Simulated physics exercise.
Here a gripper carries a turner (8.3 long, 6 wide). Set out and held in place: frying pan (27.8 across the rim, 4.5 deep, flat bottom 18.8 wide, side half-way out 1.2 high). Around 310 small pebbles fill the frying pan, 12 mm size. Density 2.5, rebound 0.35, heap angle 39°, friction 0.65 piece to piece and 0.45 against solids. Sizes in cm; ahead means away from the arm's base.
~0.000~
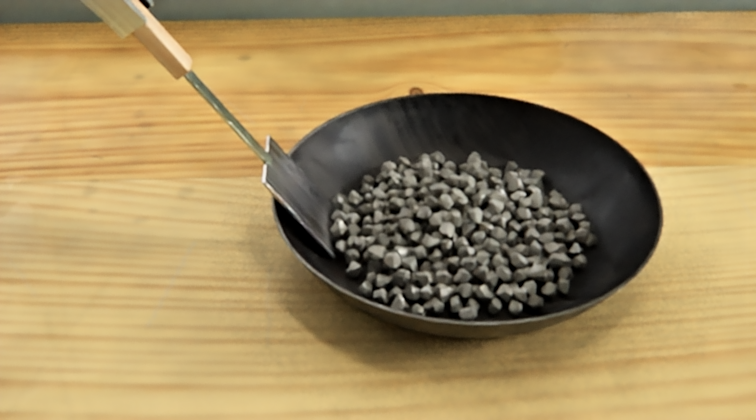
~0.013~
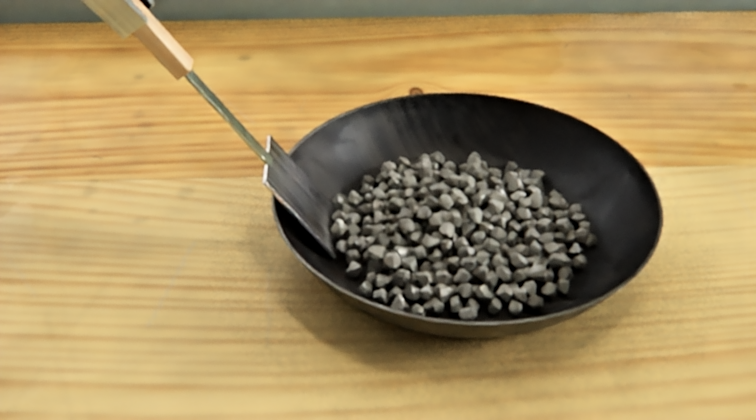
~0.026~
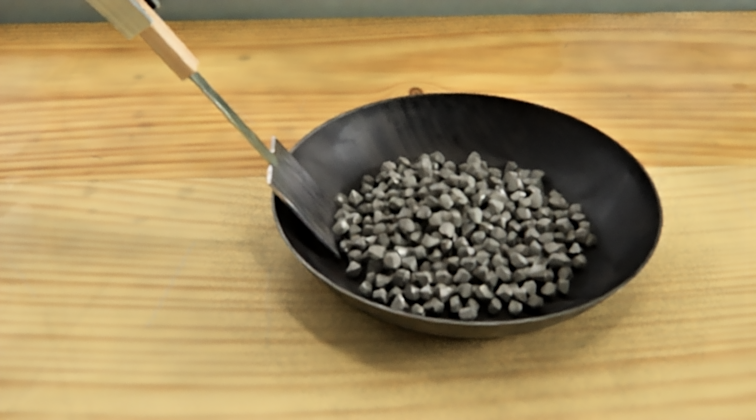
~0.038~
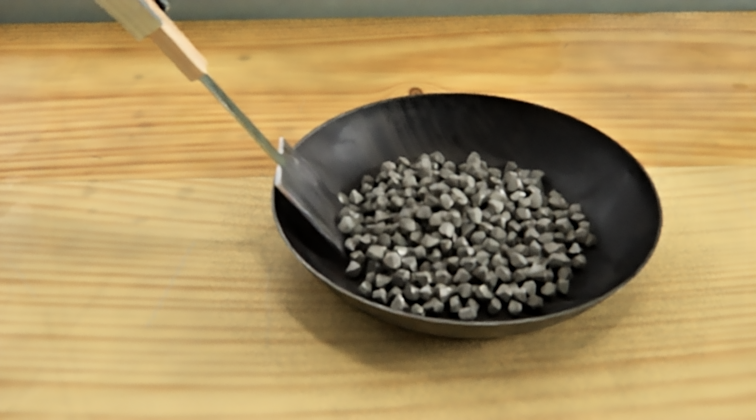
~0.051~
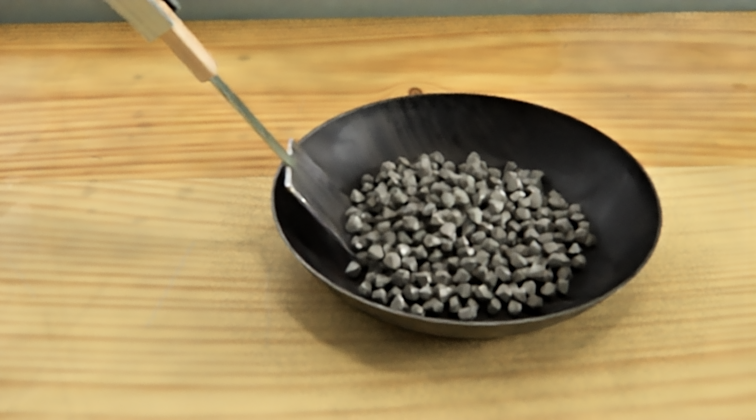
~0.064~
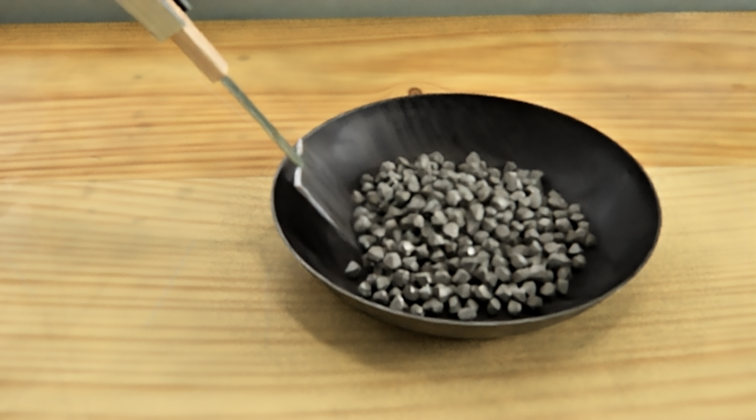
A turner with a pale handle starts against the left inner side of a black frying pan filled with small grey pebbles, barely moving at first. It then slides slowly a short way to the right, nudging the pebbles along the heap's left edge while the pan stays still on the wooden surface.
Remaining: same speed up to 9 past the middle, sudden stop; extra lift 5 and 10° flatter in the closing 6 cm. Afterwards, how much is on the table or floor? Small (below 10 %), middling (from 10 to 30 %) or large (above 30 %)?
On the table or floor the share is small, below 10 %.
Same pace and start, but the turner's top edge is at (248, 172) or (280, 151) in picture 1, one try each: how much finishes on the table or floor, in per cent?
Some 0 and 0 per cent.
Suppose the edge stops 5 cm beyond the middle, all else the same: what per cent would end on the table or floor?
In that case some 0 per cent.
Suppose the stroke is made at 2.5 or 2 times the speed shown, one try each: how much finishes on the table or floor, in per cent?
Some 15 and 15 per cent.
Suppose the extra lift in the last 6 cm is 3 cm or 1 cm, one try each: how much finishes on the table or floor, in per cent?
About 0 and 5 per cent.
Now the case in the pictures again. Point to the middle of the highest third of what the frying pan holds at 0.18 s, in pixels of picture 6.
Around (508, 219).
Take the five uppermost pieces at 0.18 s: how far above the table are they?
About 4 cm.
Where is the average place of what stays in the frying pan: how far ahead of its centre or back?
Some 4.5 cm ahead.
After 0.18 s, sloping 56°, highest piece 4 above the table; 306 in the frying pan.
After 0.29 s, sloping 53°, highest piece 6 above the table; 306 in the frying pan.
After 0.55 s, sloping 46°, highest piece 5 above the table; 294 in the frying pan, 11 on the table or floor, 1 on the blade or in flight.
After 1.60 s, sloping 46°, highest piece 5 above the table; 294 in the frying pan, 12 on the table or floor.
In the end, 294 in the frying pan, 12 on the table or floor. That is 4 % on the table or floor.
